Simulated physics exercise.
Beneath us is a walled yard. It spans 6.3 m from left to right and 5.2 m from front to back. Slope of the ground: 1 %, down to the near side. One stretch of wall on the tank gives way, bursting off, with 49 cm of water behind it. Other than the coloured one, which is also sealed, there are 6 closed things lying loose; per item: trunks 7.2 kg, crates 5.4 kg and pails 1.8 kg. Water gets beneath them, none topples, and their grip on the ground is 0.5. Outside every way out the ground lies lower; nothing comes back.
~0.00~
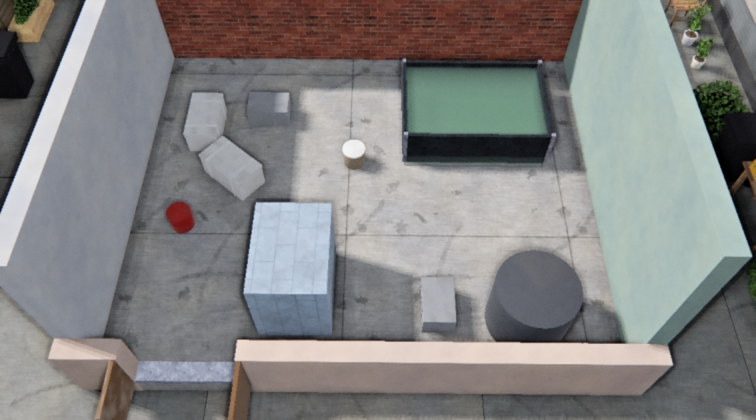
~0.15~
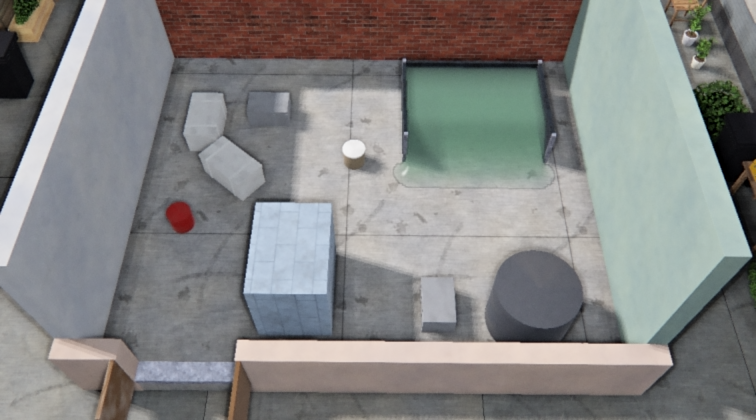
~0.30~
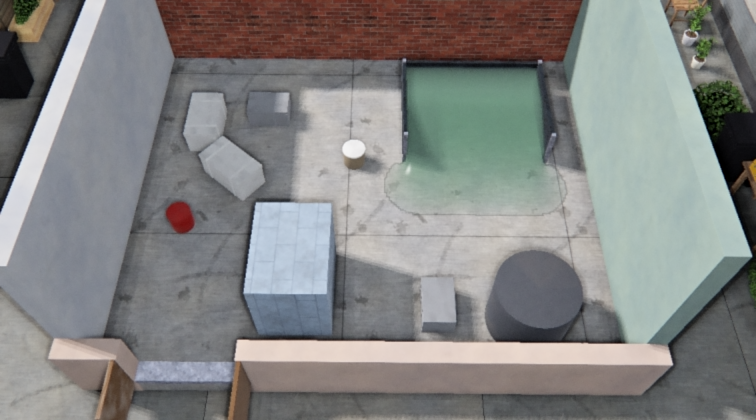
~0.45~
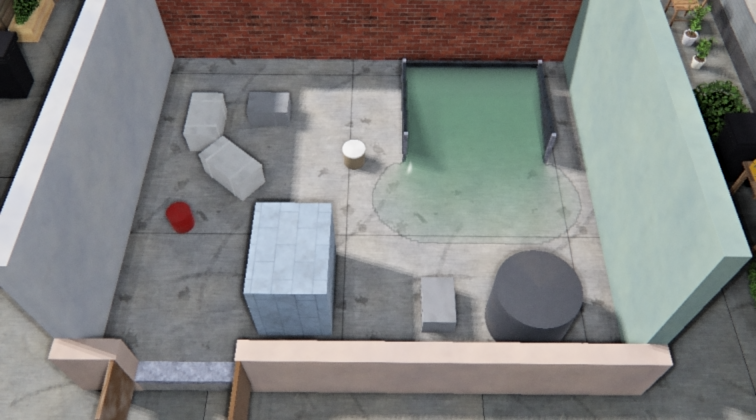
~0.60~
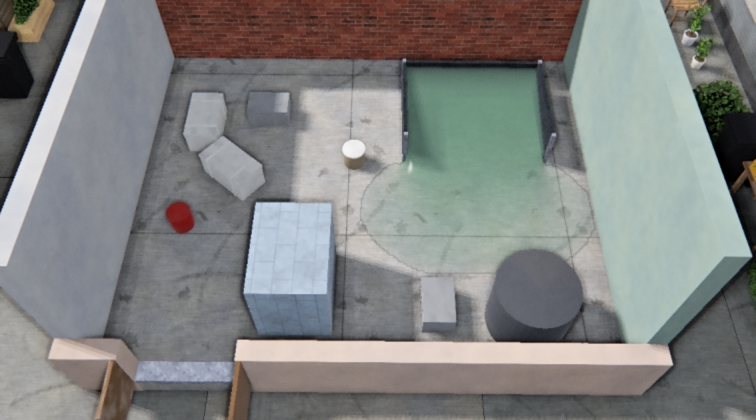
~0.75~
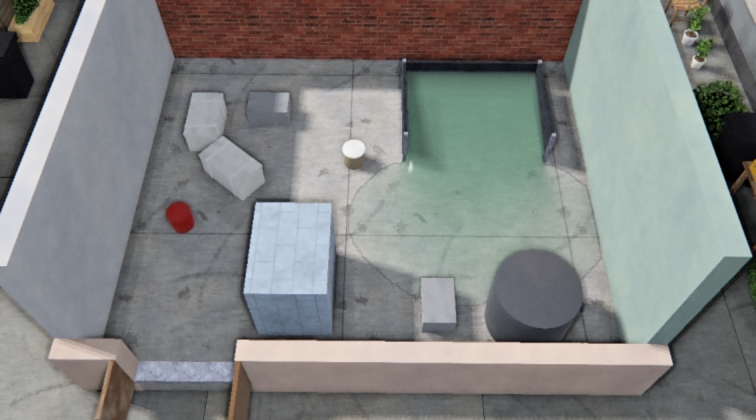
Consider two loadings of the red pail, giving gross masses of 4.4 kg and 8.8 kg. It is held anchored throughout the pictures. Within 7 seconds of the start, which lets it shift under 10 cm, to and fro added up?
Pick: The lighter.
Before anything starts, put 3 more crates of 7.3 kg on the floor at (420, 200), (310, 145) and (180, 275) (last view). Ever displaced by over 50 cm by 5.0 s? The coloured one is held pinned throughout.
Going through them in that order, the answers are too far, not too far and not too far.
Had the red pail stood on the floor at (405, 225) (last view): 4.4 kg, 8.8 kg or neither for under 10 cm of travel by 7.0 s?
Looks like the outcome is this: No option works.
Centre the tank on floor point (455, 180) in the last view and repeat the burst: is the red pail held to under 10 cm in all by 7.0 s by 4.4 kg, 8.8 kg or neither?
Then, in short, the light one works.
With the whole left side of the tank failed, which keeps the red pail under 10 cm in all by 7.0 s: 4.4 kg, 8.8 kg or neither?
So both picks fail.
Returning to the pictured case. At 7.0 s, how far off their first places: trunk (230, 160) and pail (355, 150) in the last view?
In order, they end up 5 cm and 200 cm from where they began.
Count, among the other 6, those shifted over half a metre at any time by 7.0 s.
The total is 3.
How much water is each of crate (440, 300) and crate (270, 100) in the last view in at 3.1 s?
About 19 and 0 cm.
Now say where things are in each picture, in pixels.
In the first picture, the red pail at (178, 212), on the bottom; 2.9 m2 under water; 0 of 7 have shifted.
In the second picture, the red pail at (178, 212) rests on the ground; 3.8 m2 under water; 0 of 7 have shifted.
In the third picture, the red pail at (178, 212), on the bottom; 5.0 m2 under water; 0 of 7 have shifted.
In the fourth picture, the red pail at (178, 212) rests on the ground; 6.3 m2 under water; 0 of 7 have shifted.
In the fifth picture, the red pail at (178, 212), on the bottom; water covers 7.8 m2; 0 of 7 have shifted.
In the sixth picture, the red pail at (178, 212), on the bottom; water covers 9.1 m2; 0 of 7 have shifted.
After 1.4 s the red pail would be 0 cm from its start with 4.4 kg and 0 cm from its start with 8.8 kg; 0 cm of water round it then.
After 3.1 s the red pail would be 0 cm from its start with 4.4 kg and 0 cm from its start with 8.8 kg; 0 cm of water round it then.
After 4.9 s the red pail would be 0 cm from its start with 4.4 kg and 0 cm from its start with 8.8 kg; 2 cm of water round it then.
After 7.0 s the red pail would be 0 cm from its start with 4.4 kg and 0 cm from its start with 8.8 kg; 2 cm of water round it then.
